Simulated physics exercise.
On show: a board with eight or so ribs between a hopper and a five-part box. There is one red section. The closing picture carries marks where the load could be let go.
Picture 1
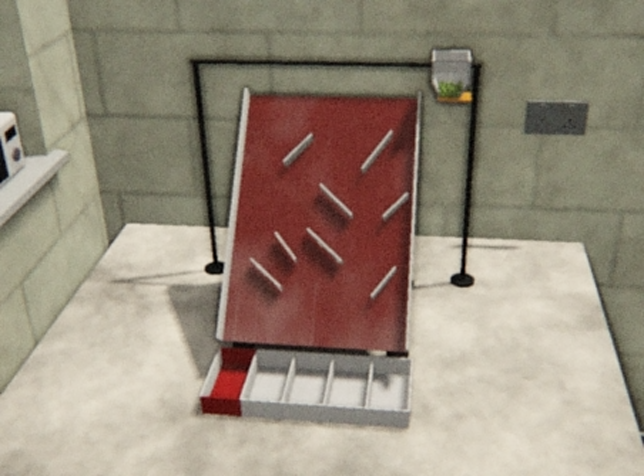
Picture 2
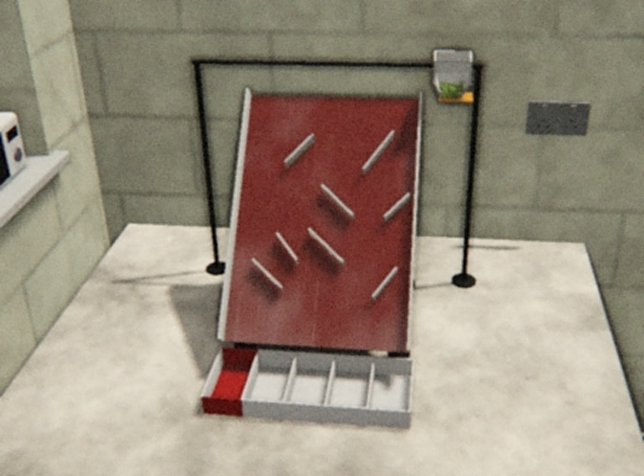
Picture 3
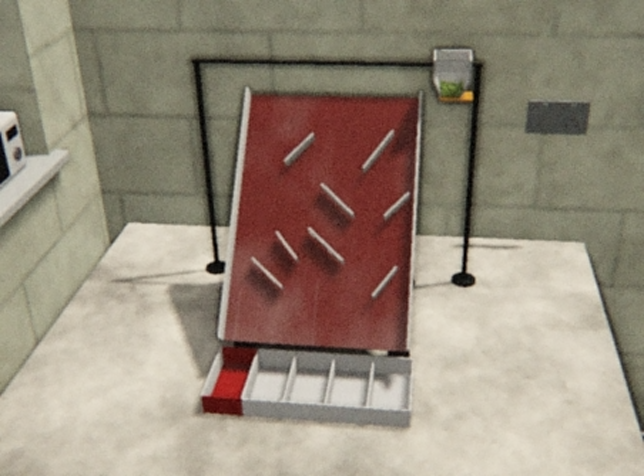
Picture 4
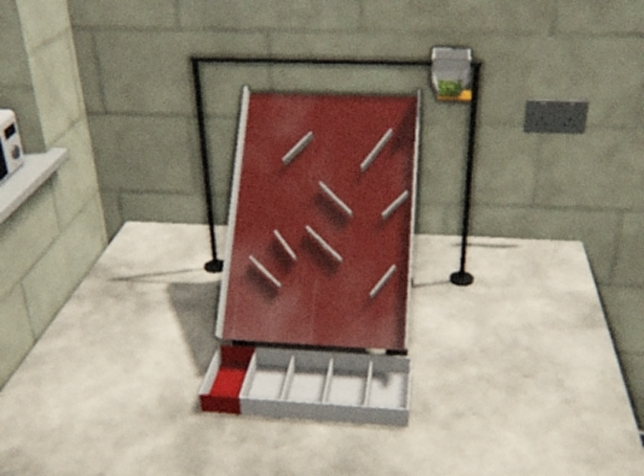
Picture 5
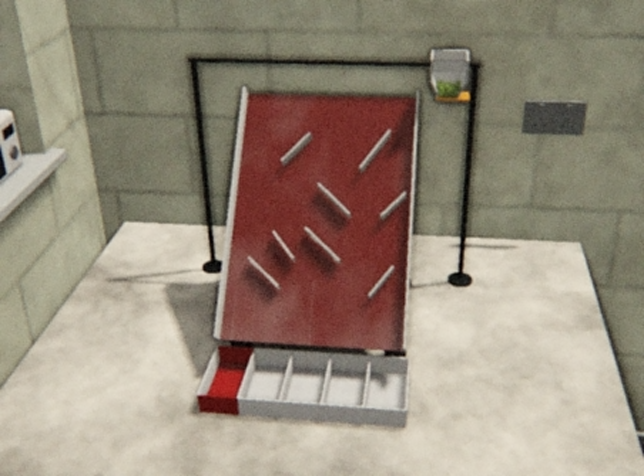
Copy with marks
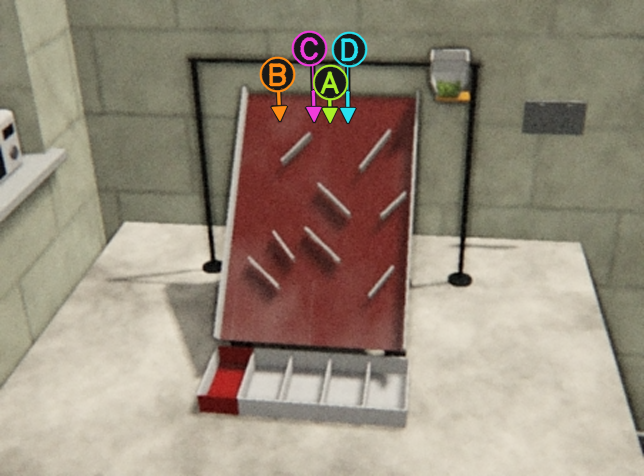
At first, a tilted red board with pale slanted ribs stands before a black frame, a small container of green bits at its upper right and a five-part box with a red left section below. The view shifts very slightly, but the board, container and box show no visible change throughout.
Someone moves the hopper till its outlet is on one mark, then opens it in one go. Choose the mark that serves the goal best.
Mark B.
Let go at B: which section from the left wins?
It is the first one.
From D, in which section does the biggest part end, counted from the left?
It is the fourth one.
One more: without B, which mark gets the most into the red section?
C it is.
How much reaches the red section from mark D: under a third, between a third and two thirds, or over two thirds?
Under a third.
On the marked copy, mark A meets the board at (330, 117); mark B meets the board at (279, 115); mark C meets the board at (314, 116); mark D meets the board at (347, 117).
If A is chosen, a stray few in the red section, nearly all in other sections, a small part outside the box.
If B is chosen, about half in the red section, about a third in other sections, a small part outside the box.
If C is chosen, about a third in the red section, about half in other sections, about a quarter outside the box.
If D is chosen, none in the red section, nearly all in other sections.
